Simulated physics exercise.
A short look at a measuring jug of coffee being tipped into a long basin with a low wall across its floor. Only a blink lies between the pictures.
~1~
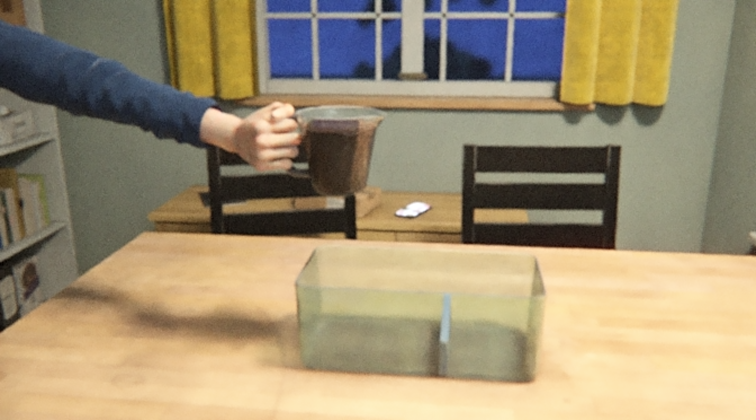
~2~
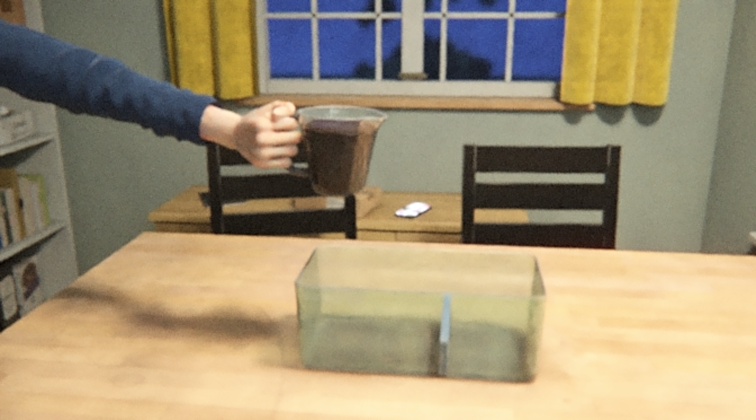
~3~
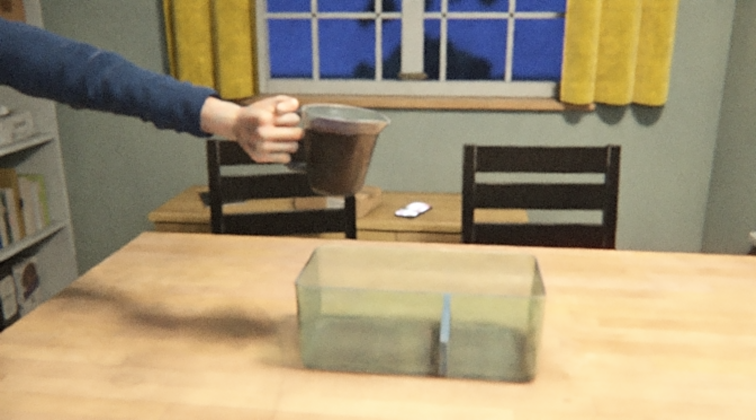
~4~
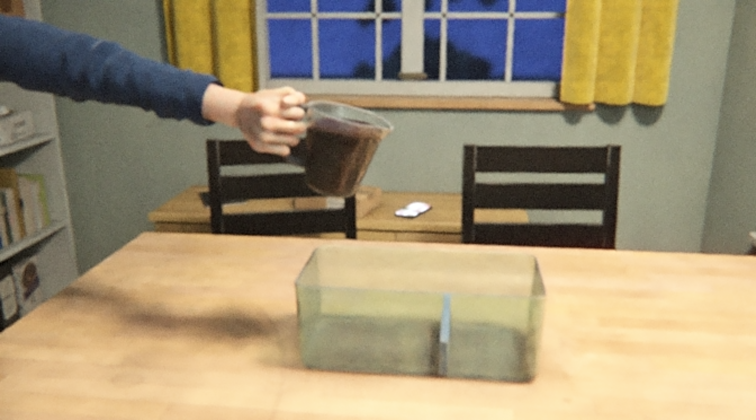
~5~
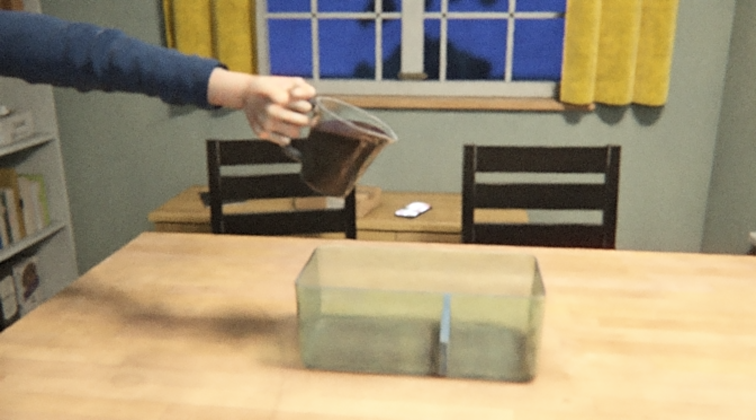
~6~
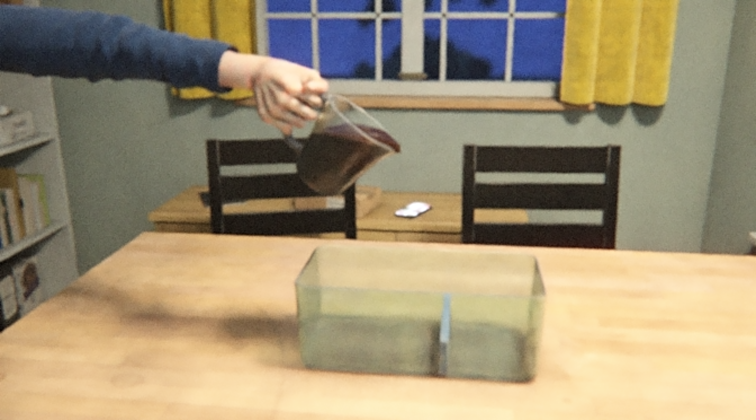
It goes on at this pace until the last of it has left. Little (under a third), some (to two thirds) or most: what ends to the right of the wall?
It comes to not even a third.
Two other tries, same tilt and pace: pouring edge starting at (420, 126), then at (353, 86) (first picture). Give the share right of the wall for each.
About 50 and 5 per cent.
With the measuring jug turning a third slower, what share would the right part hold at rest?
Roughly 25 in a hundred.
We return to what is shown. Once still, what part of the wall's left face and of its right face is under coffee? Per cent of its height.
Some 30 per cent left and 10 right.
A moment on, the measuring jug is tipped right over and 32 per cent is still to pour, 20 is left of the wall and 11 right of it.
Next, the measuring jug is tipped right over and 1 per cent is still to pour, 78 is left of the wall and 14 right of it.
Then the measuring jug is tipped right over and 0 per cent is still to pour, 78 is left of the wall and 17 right of it.
Later the measuring jug is tipped right over and 0 per cent is still to pour, 78 is left of the wall and 19 right of it.
In the end 78 per cent lies left of the wall, 19 right of it and 4 outside.
